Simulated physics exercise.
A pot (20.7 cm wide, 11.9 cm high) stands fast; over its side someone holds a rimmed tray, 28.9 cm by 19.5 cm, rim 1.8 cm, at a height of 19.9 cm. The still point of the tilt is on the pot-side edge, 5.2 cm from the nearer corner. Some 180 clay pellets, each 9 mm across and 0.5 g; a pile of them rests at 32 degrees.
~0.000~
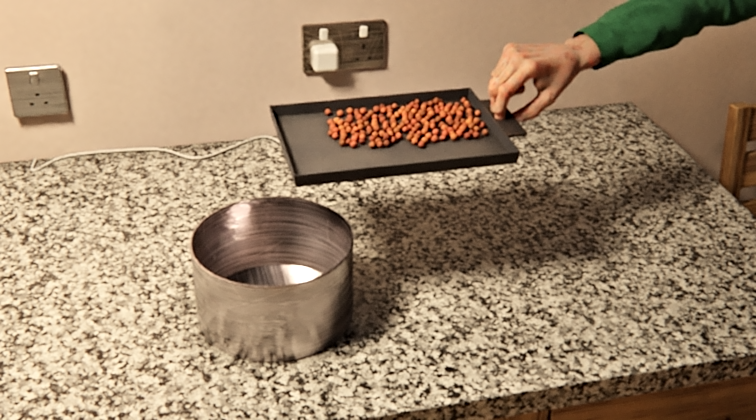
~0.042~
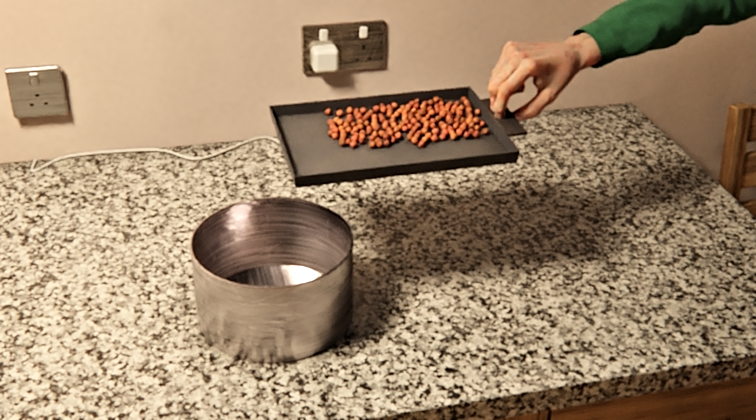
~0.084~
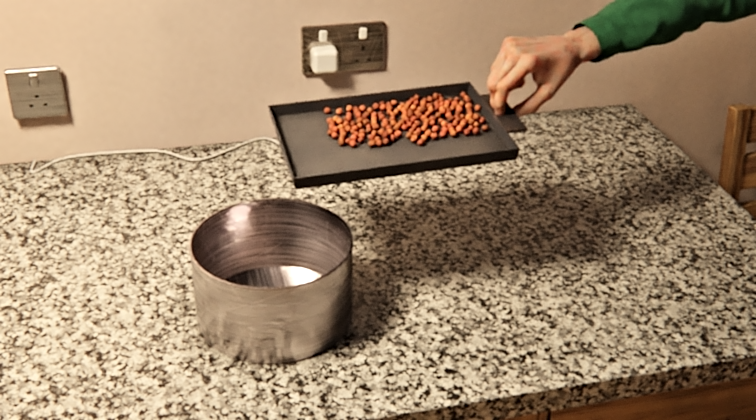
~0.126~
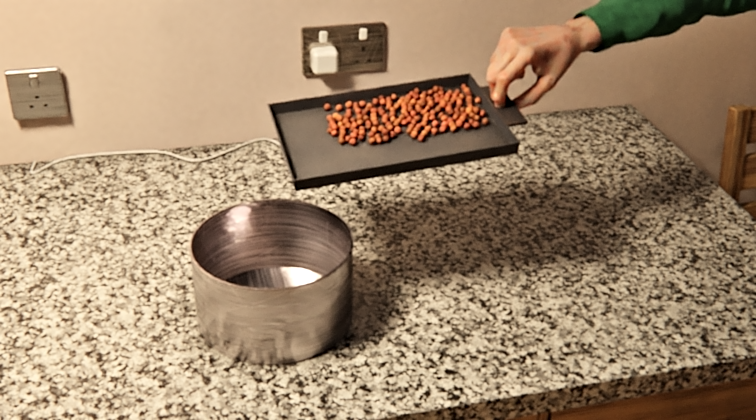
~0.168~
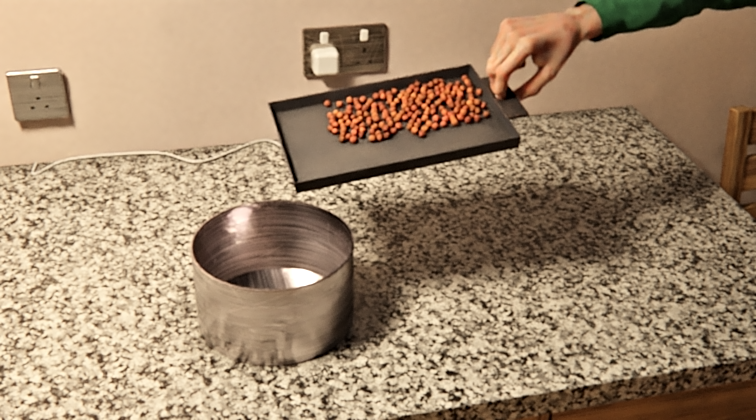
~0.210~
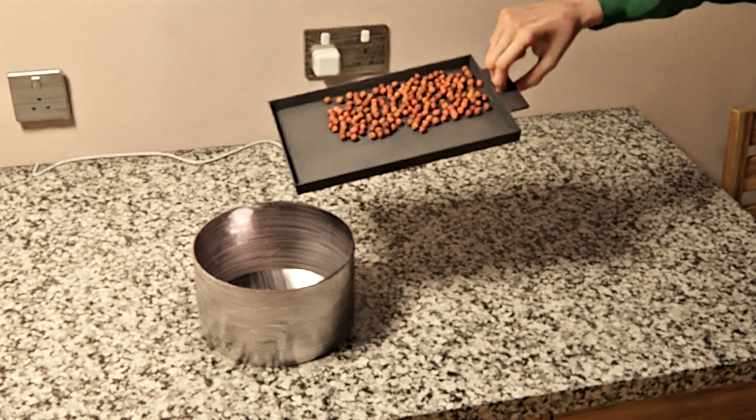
On a speckled kitchen counter, a green-sleeved hand tilting a dark tray of small reddish pellets leftward beside a metal pot.
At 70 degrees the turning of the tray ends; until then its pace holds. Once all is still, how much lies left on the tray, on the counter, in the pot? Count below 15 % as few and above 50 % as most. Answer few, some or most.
Left on the tray: Most; on the counter: Few; in the pot: Some.
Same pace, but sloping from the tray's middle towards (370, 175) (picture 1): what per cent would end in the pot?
Some 20 per cent.
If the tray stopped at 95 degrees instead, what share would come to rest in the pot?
Then about 100 per cent.
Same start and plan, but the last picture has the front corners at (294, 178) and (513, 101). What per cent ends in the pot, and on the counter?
Pot 10, counter 35.
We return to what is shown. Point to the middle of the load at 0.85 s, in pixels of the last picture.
Near (307, 165).
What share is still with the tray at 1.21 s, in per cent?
About 70 per cent.
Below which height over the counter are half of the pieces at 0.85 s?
About 22 cm.
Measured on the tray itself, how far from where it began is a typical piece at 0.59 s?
Some 8 cm.
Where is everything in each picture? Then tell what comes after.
Tray tilt 0 degrees, front corners at (296, 174) and (517, 151); middle of the pieces at (407, 123); pot at (272, 238), in the first picture.
Tray tilt 1 degrees, front corners at (296, 175) and (517, 150); middle of the pieces at (407, 123), in the second picture.
Tray tilt 2 degrees, front corners at (295, 177) and (517, 147); middle of the pieces at (407, 120), in the third picture.
Tray tilt 5 degrees, front corners at (295, 179) and (517, 142), lowest corner left front; middle of the pieces at (407, 115), in the fourth picture.
Tray tilt 8 degrees, front corners at (295, 182) and (518, 136), lowest corner left front; middle of the pieces at (407, 110), in the fifth picture.
Tray tilt 11 degrees, front corners at (296, 184) and (519, 129), lowest corner left front; middle of the pieces at (408, 105); pot at (274, 243). Its pace works out near 75 degrees a second, in the sixth picture.
After 0.59 s, tilt 39 degrees; the tray holds 100 %, the pot 0 %.
Then, at 0.85 s, tilt 59 degrees; the tray holds 90 %, the pot 0 %.
After 1.21 s, tilt 70 degrees; the tray holds 70 %, the pot 30 %.
By 2.0 s all is still; tray 70 %, counter 0 %, pot 30 %.
